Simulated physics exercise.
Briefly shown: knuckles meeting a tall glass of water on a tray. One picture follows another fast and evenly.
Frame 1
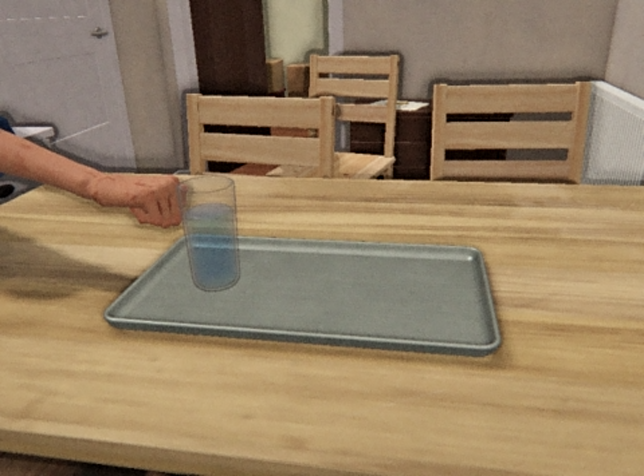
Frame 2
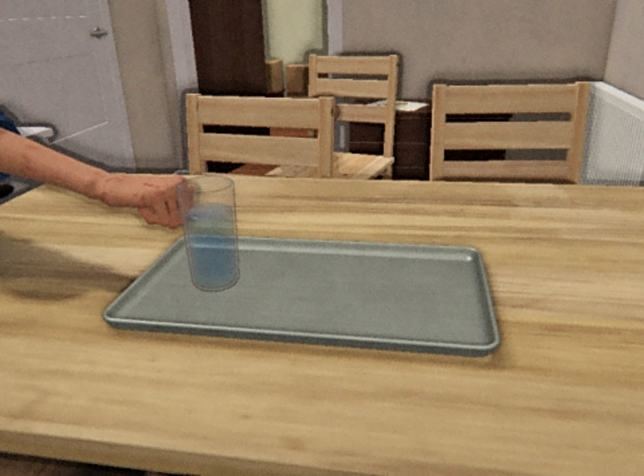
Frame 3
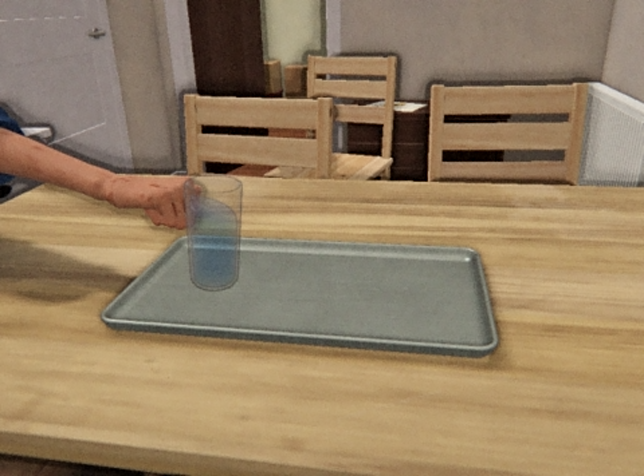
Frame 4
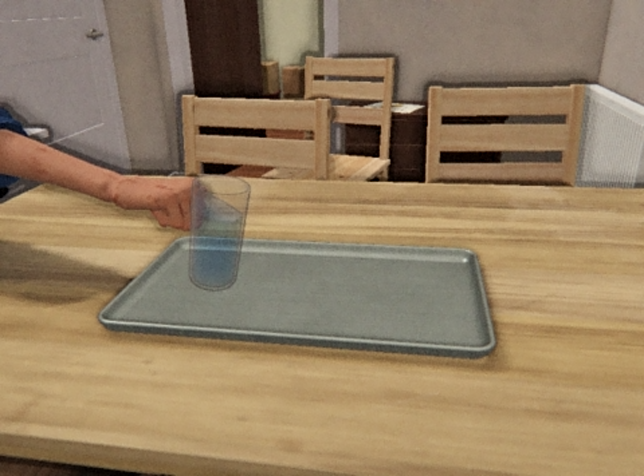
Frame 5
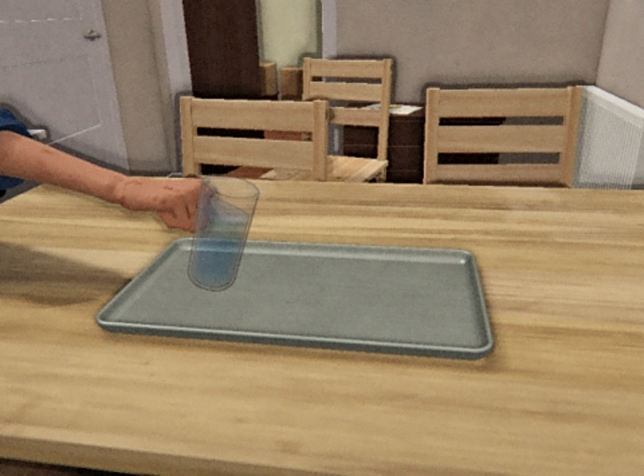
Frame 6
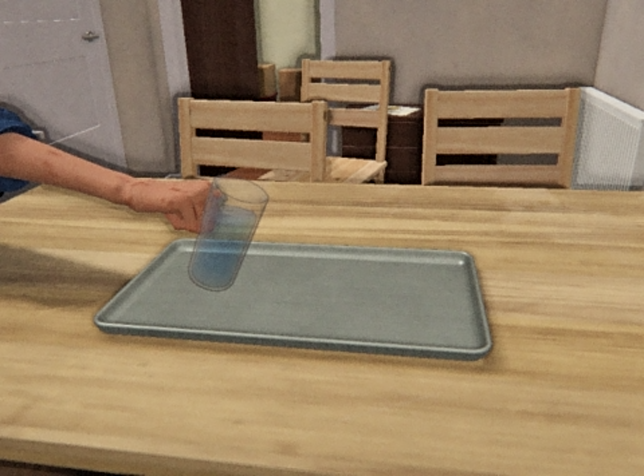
On a wooden table, a hand reached in from the left with its knuckles against a tall glass of blue-looking water on a gray tray, and the glass, upright at first, leaned steadily rightward.
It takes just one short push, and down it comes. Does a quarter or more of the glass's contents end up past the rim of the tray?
Over a quarter departs.
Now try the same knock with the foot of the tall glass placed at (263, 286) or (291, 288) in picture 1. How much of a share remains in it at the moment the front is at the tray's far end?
It would be close to 70 per cent the first time and close to 85 per cent the second time.
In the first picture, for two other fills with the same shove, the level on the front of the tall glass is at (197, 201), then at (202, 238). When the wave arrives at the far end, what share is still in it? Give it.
In order, 55 and 55 in a hundred.
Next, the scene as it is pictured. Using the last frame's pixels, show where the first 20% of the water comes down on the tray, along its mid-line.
(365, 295).
A moment on, the tall glass is falling and 100 per cent is in the glass, 0 on the tray and 0 above or beyond its rim.
Next, the tall glass lies on its side and 69 per cent is in the glass, 15 on the tray and 15 above or beyond its rim.
Then the tall glass lies on its side and 41 per cent is in the glass, 44 on the tray and 14 above or beyond its rim.
Later the tall glass lies on its side and 23 per cent is in the glass, 37 on the tray and 40 above or beyond its rim.
Finally, 60 per cent is held by tray and glass, 40 is off the tray.
